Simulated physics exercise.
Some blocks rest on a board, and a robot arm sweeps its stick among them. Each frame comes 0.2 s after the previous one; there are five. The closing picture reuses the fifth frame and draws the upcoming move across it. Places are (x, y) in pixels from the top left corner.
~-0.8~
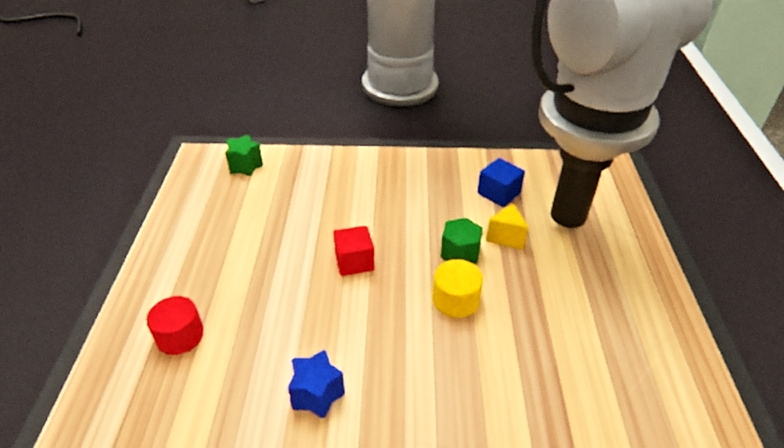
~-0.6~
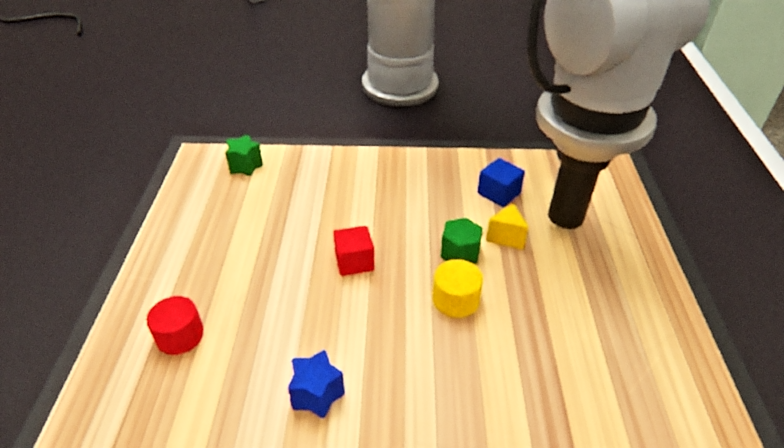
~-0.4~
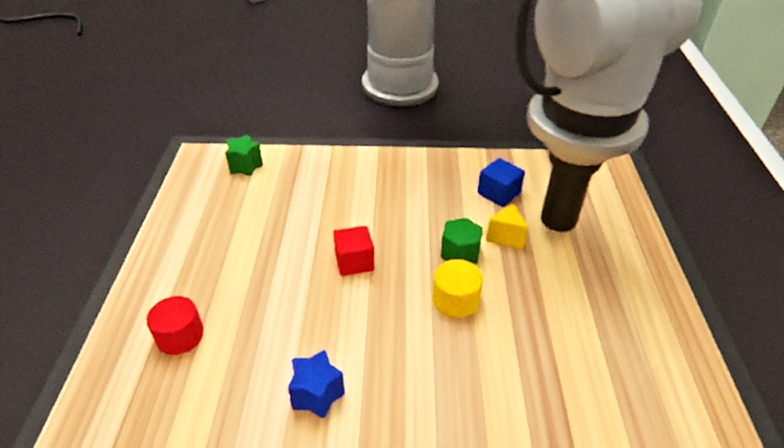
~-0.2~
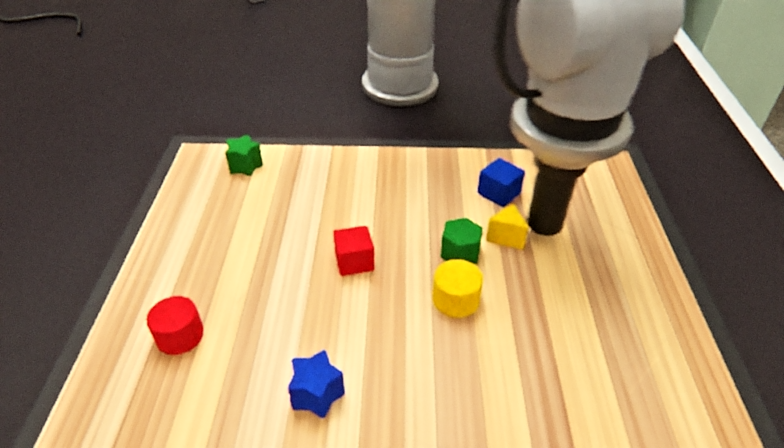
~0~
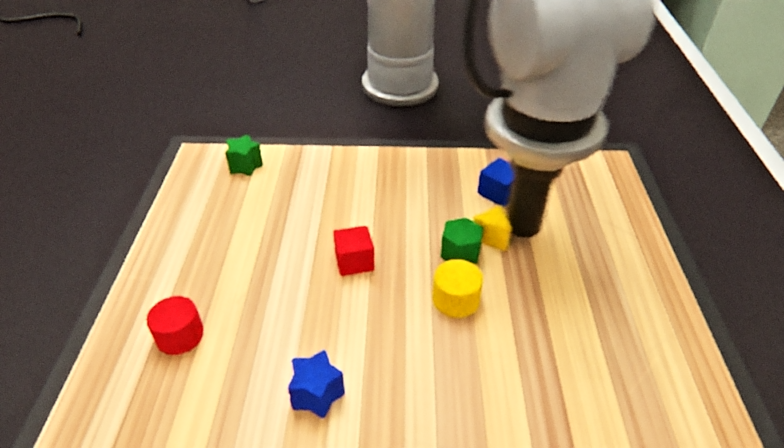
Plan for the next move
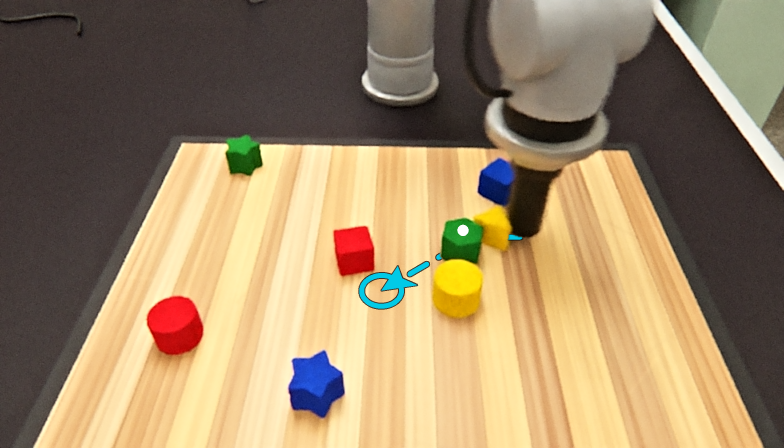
The robot arm's black stick moved slowly left across the wooden board scattered with colored blocks, then pushed the yellow triangle a little to the left, toward the green hexagon, while the other blocks stayed still.
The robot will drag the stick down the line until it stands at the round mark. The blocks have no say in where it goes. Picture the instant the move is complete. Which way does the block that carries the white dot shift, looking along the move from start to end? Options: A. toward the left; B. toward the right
The correct letter is A.
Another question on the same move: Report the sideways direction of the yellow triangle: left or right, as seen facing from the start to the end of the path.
The shift goes right.
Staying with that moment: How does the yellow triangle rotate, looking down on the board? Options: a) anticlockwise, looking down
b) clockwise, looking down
It's b.
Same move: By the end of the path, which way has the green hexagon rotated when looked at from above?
From the top, the block rotates counterclockwise.
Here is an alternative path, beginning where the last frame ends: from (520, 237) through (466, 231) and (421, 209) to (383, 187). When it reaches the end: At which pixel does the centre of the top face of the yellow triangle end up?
Its top middle is near (411, 207).
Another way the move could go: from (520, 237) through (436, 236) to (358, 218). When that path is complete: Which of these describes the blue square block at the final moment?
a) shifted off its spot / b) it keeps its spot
That would be b.
Drawn move, from (520, 237) by way of (469, 242) and (426, 265) to (382, 290); the dot is on the green hexagon.
The first path, step by step. One third of the way, stick (469, 231); green hexagon (442, 239), turned 30° anticlockwise; yellow triangle (442, 210), turned 20° clockwise.
Two thirds of the way, stick (426, 253); green hexagon (405, 267), turned 70° anticlockwise; yellow triangle (430, 212), turned 65° clockwise.
At the end, stick (381, 279); red square block still; green hexagon (370, 300), turned 100° anticlockwise; yellow triangle (430, 212), turned 65° clockwise.
